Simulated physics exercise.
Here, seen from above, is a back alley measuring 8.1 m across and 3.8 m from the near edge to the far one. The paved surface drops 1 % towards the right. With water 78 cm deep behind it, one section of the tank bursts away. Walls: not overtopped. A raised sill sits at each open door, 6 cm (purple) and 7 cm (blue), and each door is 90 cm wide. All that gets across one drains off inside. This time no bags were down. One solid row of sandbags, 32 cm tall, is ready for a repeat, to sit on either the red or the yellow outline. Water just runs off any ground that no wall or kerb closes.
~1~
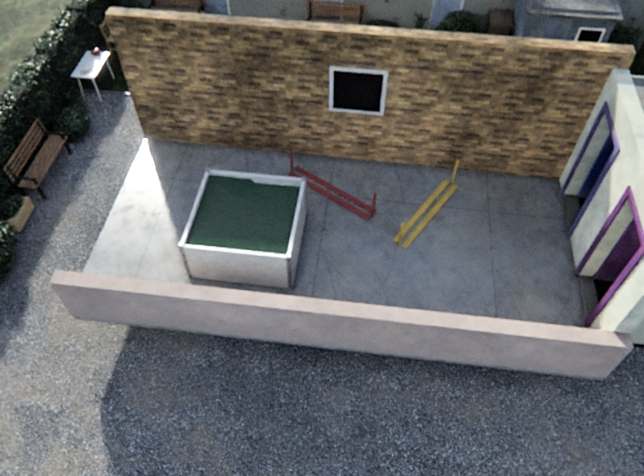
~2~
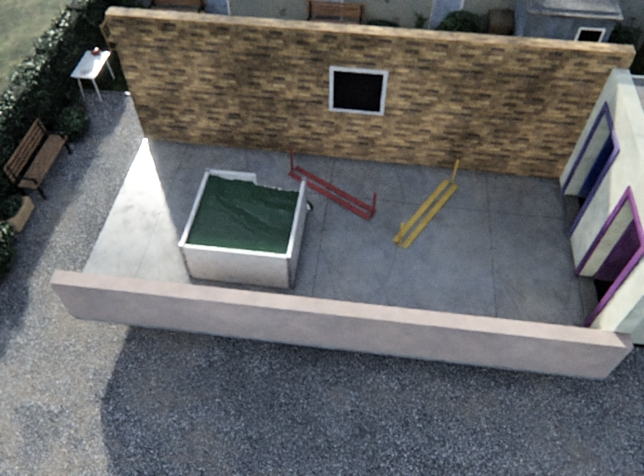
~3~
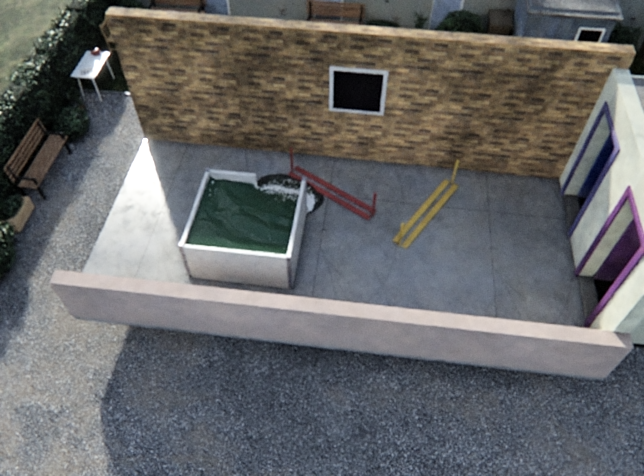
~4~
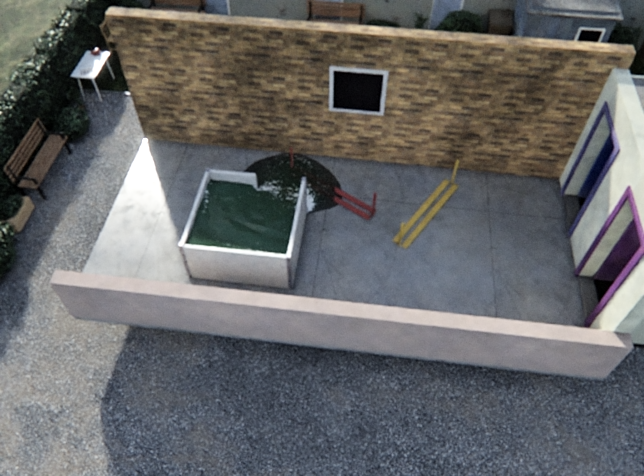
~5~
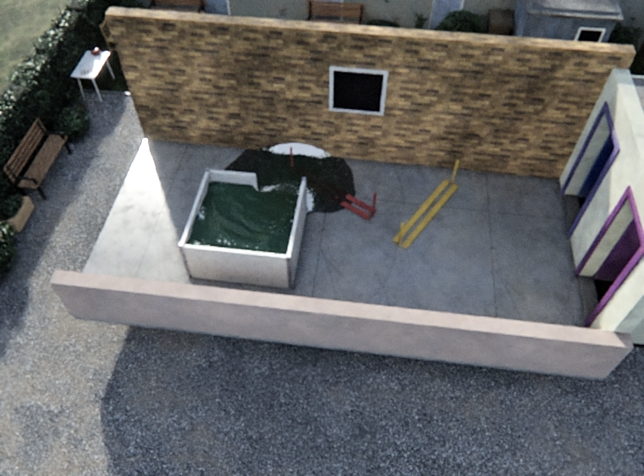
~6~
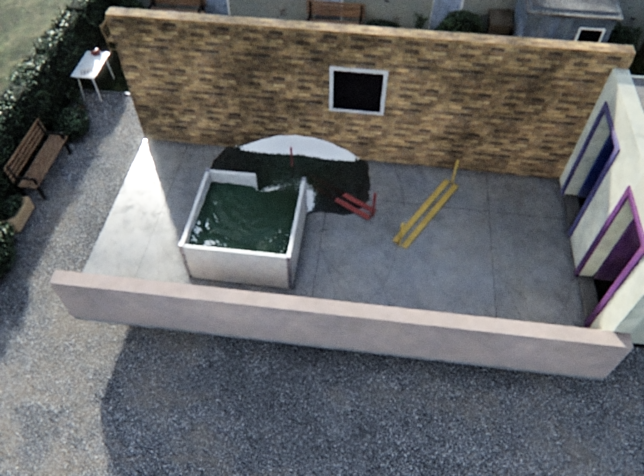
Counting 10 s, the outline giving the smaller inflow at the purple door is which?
It is the yellow one.
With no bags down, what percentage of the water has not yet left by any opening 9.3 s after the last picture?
About 62 per cent remains.
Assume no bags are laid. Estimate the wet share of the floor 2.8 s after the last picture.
60 %.
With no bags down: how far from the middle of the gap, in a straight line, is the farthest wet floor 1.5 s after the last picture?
The front is around 5.4 m away in a straight line.
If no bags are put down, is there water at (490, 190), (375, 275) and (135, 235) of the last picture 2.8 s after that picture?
One by one, I'd say swamped, spared and swamped.
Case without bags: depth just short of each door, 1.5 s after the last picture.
Purple 0 cm, blue 5 cm.
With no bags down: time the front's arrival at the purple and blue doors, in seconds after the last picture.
For purple it's 2.2 s, and for blue it's 1.5 s.
Then, 0.7 s after the last picture water covers 20 % of the floor and is deepest (46 cm) near (296, 153) in the run without bags; in at the purple door, 0 L with no bags, 0 L with the row on red, 0 L on yellow.
Then, 1.5 s after the last picture water covers 40 % of the floor and is deepest (33 cm) near (295, 160) in the run without bags; in at the purple door, 0 L with no bags, 0 L with the row on red, 0 L on yellow.
Then, 2.8 s after the last picture water covers 60 % of the floor and is deepest (24 cm) near (295, 160) in the run without bags; in at the purple door, 0 L with no bags, 0 L with the row on red, 0 L on yellow.
Then, 5.3 s after the last picture water covers 75 % of the floor and is deepest (16 cm) near (579, 343) in the run without bags; in at the purple door, 13 L with no bags, 23 L with the row on red, 0 L on yellow.
Then, 9.3 s after the last picture water covers 90 % of the floor and is deepest (10 cm) near (581, 354) in the run without bags; in at the purple door, 46 L with no bags, 48 L with the row on red, 2 L on yellow.
